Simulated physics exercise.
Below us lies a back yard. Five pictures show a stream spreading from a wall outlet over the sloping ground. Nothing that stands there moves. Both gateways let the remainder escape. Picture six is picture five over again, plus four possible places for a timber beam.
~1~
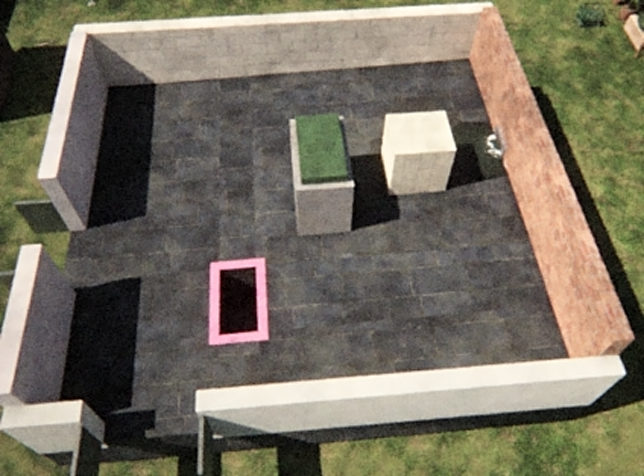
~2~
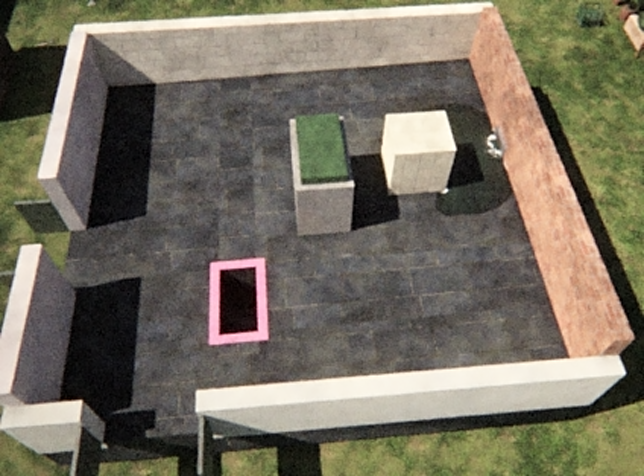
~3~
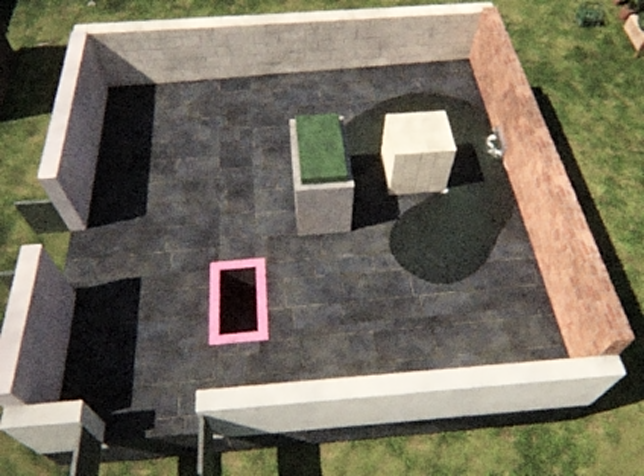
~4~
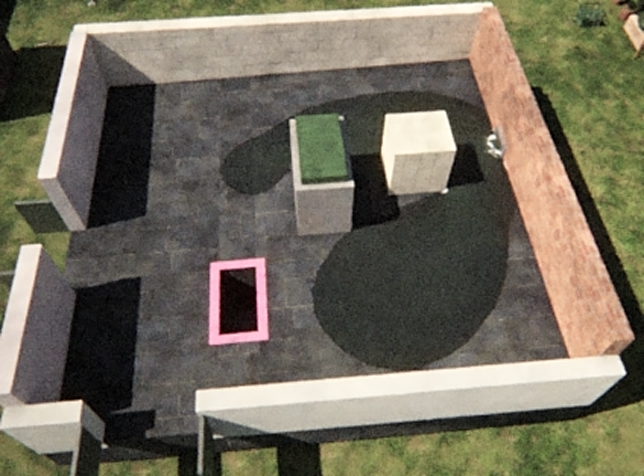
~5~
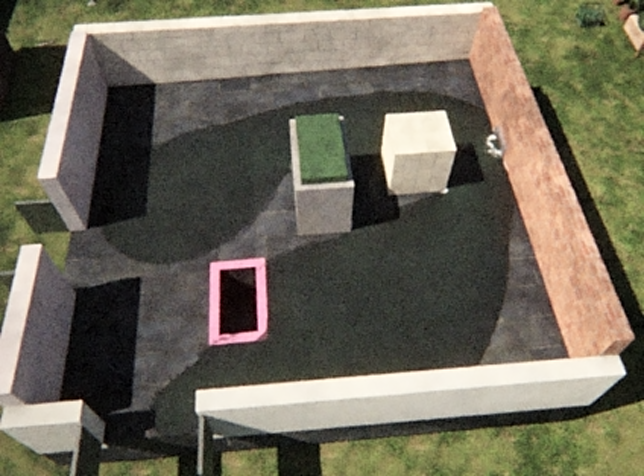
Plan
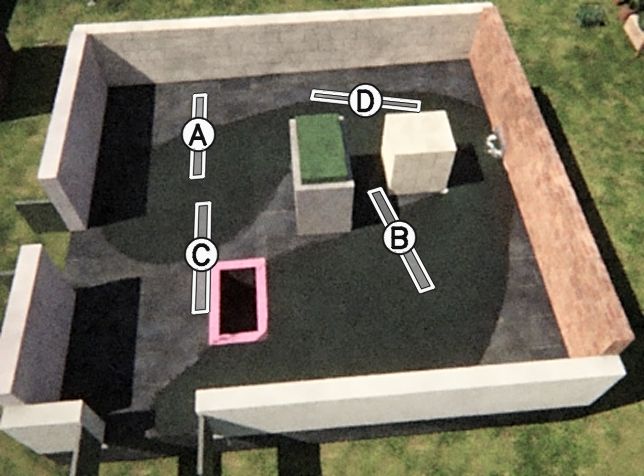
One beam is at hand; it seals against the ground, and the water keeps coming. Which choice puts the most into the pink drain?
Spot C.
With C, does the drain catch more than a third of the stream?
No.
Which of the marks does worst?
B it is.
In white, A from (197, 177) to (200, 95); B from (374, 190) to (426, 289); C from (200, 312) to (203, 203); D from (312, 94) to (418, 106).
If A is chosen, about 15 % of the stream goes into the pink drain, about 84 % out by the gates.
If B is chosen, about 7 % of the stream goes into the pink drain, about 92 % out by the gates.
If C is chosen, about 23 % of the stream goes into the pink drain, about 77 % out by the gates.
If D is chosen, about 15 % of the stream goes into the pink drain, about 85 % out by the gates.
